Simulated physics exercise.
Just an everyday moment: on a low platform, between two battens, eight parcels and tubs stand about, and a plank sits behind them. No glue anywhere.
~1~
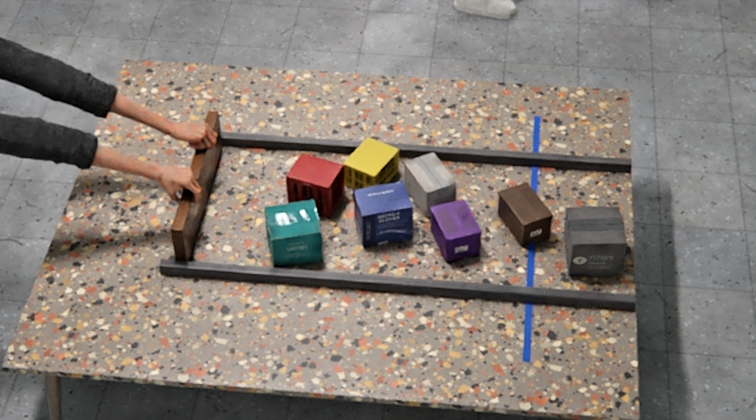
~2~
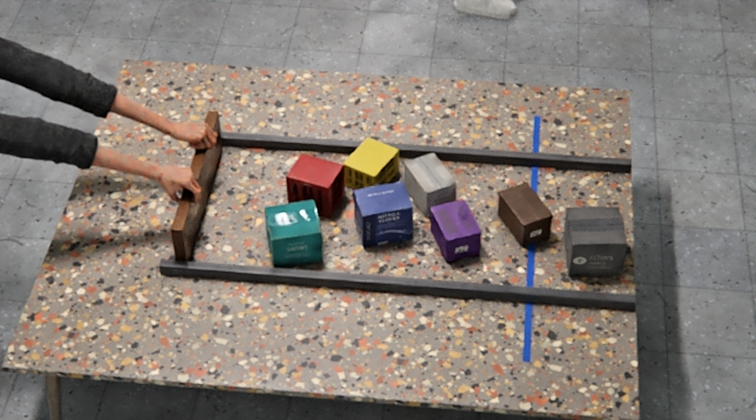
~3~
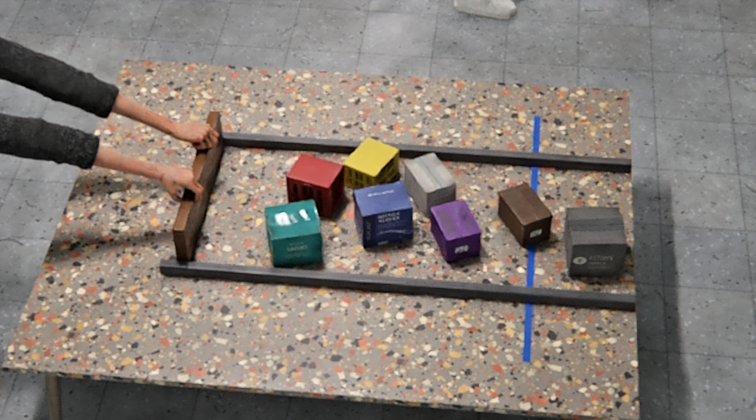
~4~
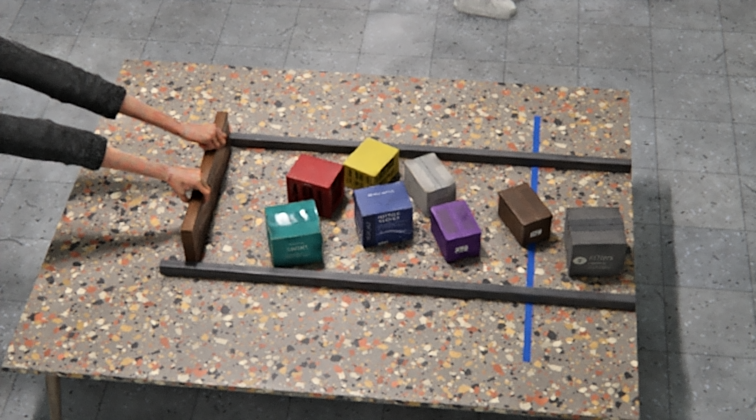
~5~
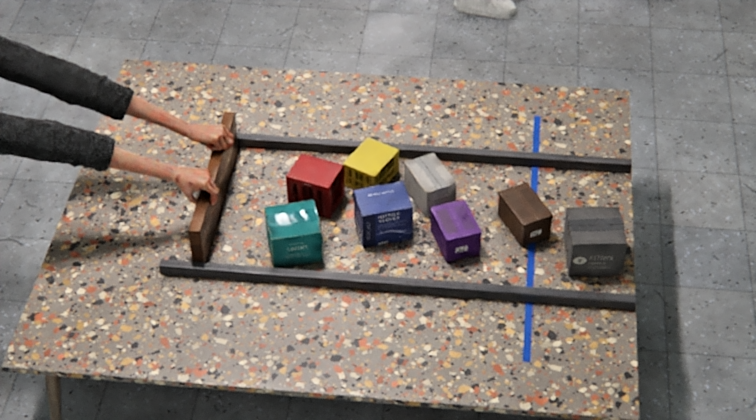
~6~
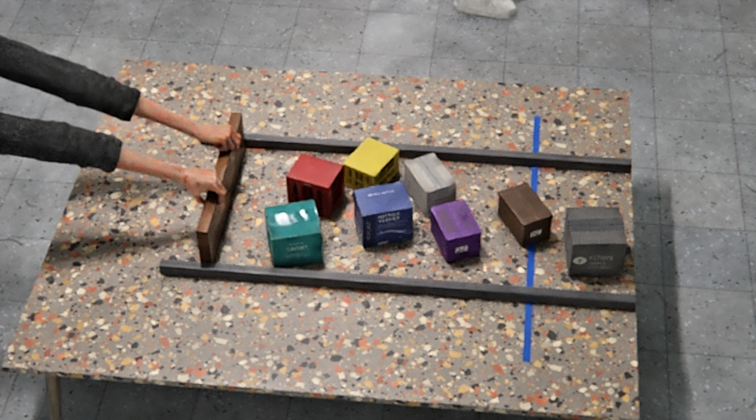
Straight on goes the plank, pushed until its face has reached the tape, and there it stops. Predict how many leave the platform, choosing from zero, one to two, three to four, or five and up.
Just one or two fall.
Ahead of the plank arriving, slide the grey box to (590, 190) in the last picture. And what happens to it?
Put there, it simply leaves the top.
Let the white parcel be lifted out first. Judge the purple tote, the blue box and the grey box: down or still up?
The purple tote is still there. The blue box is still there. The grey box is gone.
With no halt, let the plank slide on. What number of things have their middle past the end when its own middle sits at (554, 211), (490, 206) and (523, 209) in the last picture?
3, 0 and 1.
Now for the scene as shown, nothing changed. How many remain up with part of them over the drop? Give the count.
The total here is 2.
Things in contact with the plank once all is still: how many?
3.
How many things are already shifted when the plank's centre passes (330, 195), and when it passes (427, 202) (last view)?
Answer - first 4, then 7.
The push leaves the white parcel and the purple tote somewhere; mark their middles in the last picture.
First (595, 177), then (616, 256).
Early on, none off yet; grey box at rest near (594, 242); brown tote at rest near (524, 215); purple tote travelled a little near (463, 231).
Finally, the number that fall off is one or two; lost, grey box.
